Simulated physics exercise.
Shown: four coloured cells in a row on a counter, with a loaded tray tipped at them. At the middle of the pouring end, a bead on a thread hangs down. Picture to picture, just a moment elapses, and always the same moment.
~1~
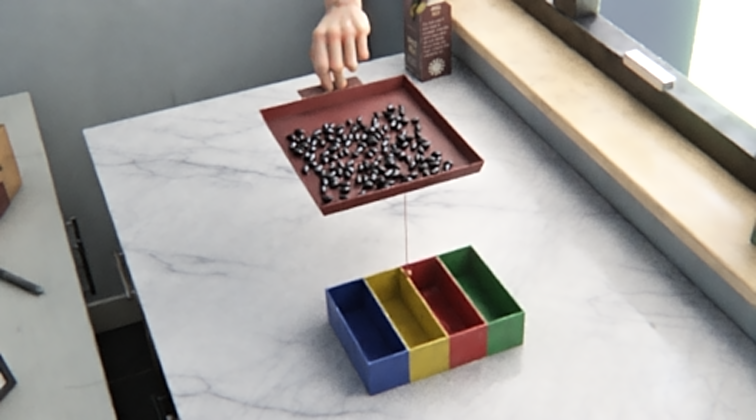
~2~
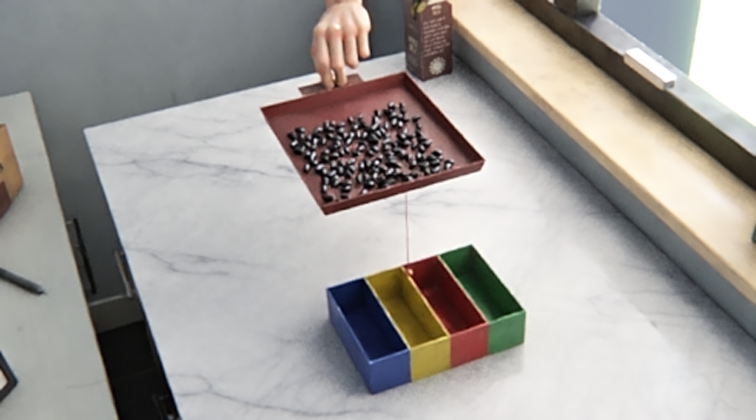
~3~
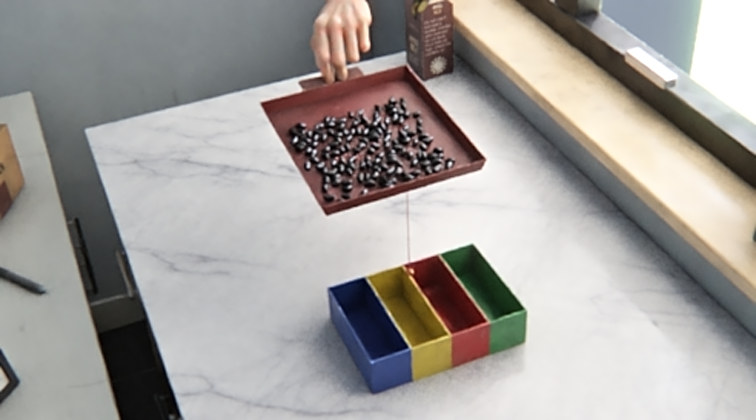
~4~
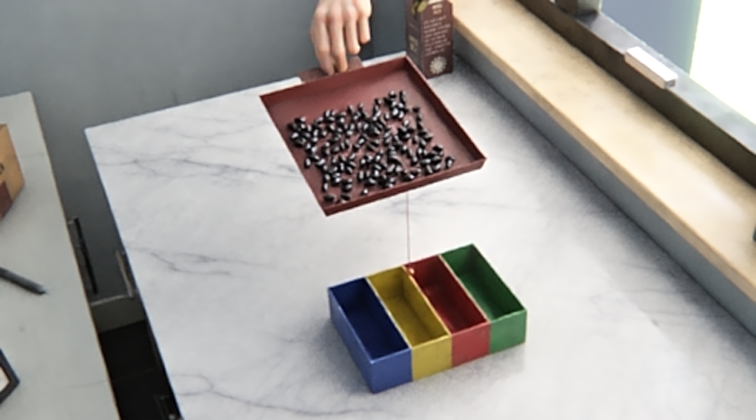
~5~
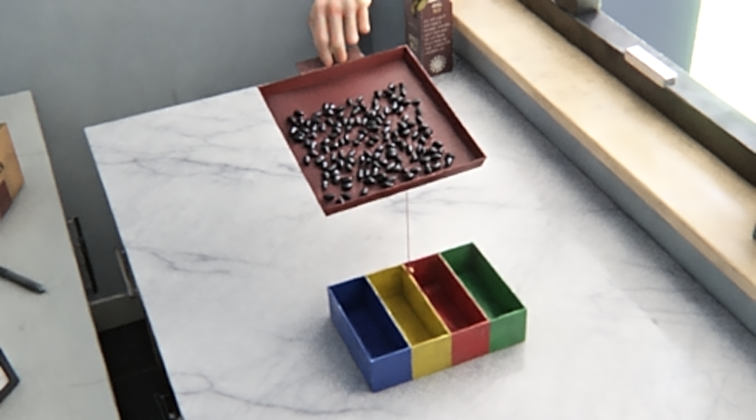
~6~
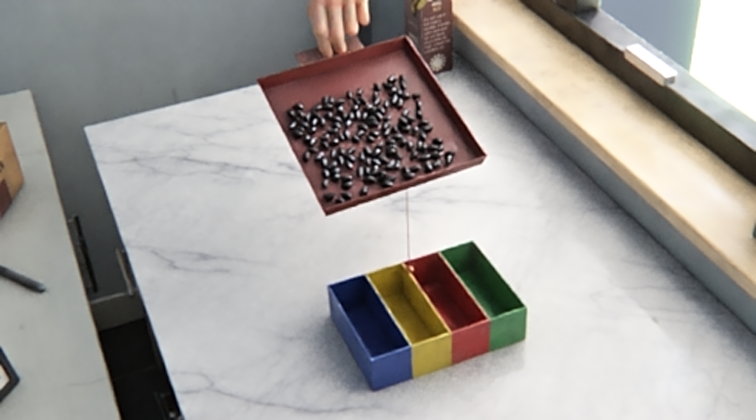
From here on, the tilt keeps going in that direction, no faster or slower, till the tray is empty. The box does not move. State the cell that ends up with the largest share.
It is the blue cell.
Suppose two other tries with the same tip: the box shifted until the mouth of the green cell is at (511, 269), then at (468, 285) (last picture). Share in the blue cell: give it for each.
It would be roughly 20 per cent, followed by roughly 50 per cent.
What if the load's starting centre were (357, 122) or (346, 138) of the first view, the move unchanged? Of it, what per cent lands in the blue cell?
About 40 %, then about 40 %.
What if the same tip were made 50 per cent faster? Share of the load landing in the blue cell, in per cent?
I'd say 40 percent or thereabouts.
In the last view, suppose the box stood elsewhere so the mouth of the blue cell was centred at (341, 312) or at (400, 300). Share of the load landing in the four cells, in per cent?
Around 100 percent the first time, around 40 percent the second.
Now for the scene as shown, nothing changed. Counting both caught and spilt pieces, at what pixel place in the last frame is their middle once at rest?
The centre settles at about (376, 355).
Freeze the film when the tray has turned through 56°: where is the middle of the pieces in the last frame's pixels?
The load is centred near (374, 163).
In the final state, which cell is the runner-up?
The yellow cell.
Shortly afterwards, tray tipped steeply; the whole lot on the tray.
Next, tray tipped right over; all but a few on the tray; only a few in the blue cell; only a few falling or outside the box.
Some moments later, tray tipped past a quarter turn; near a third in the blue cell; near a quarter in the yellow cell; a little in the red cell; only a few in the green cell; near a third falling or outside the box.
In the end, tray tipped past a quarter turn; near a third in the blue cell; near a quarter in the yellow cell; a little in the red cell; only a few in the green cell; near a third outside the box.
